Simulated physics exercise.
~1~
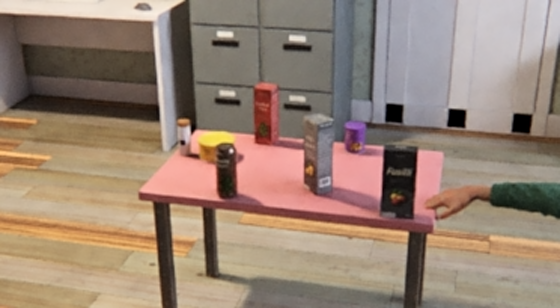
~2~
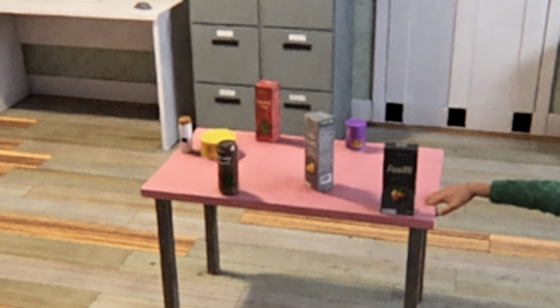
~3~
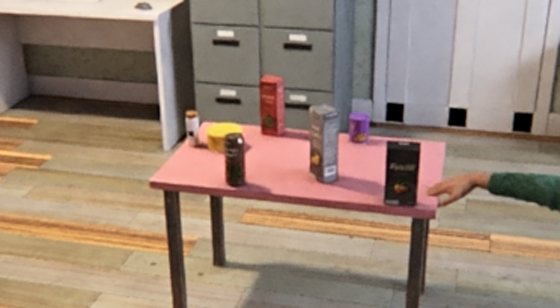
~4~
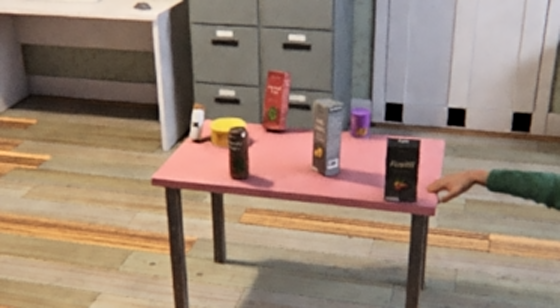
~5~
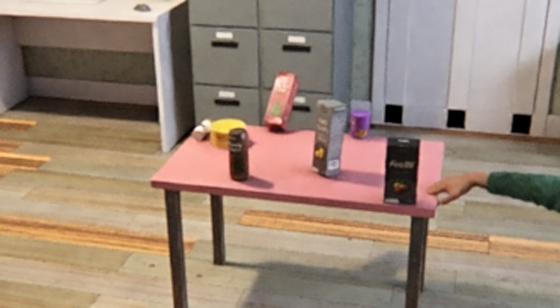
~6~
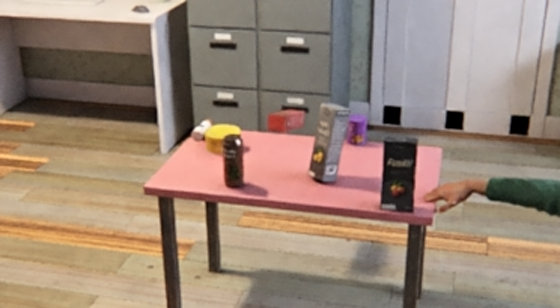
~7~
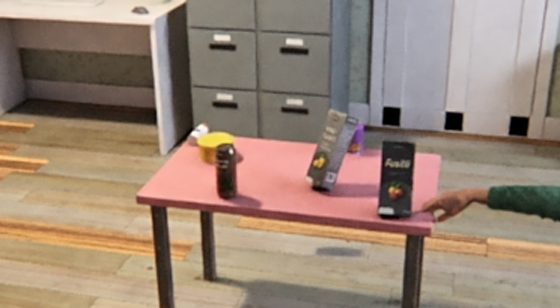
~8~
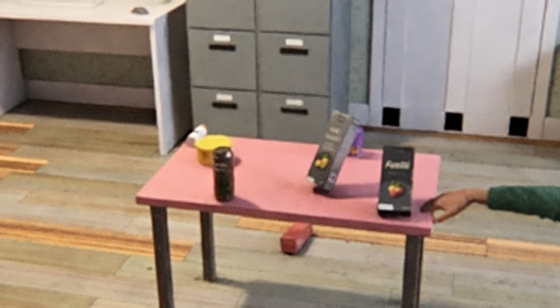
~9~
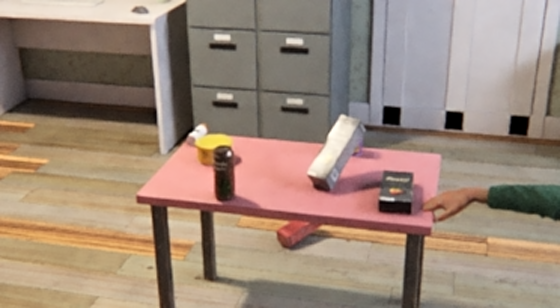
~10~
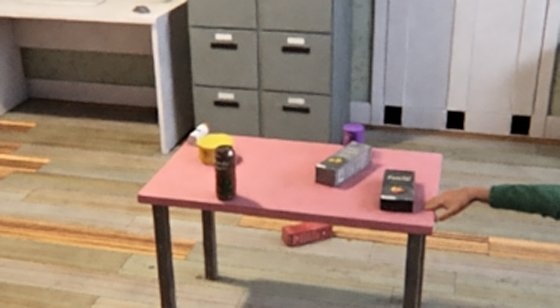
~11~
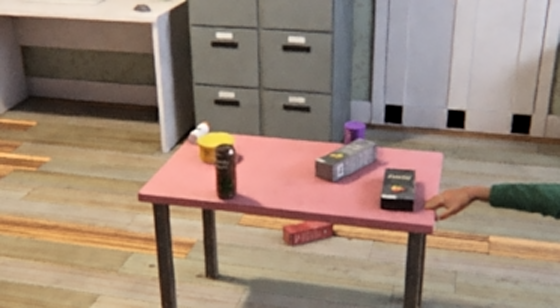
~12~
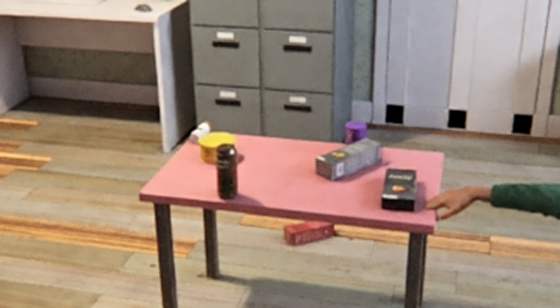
In a room, a pink table jolts, toppling several items and dropping a red carton.
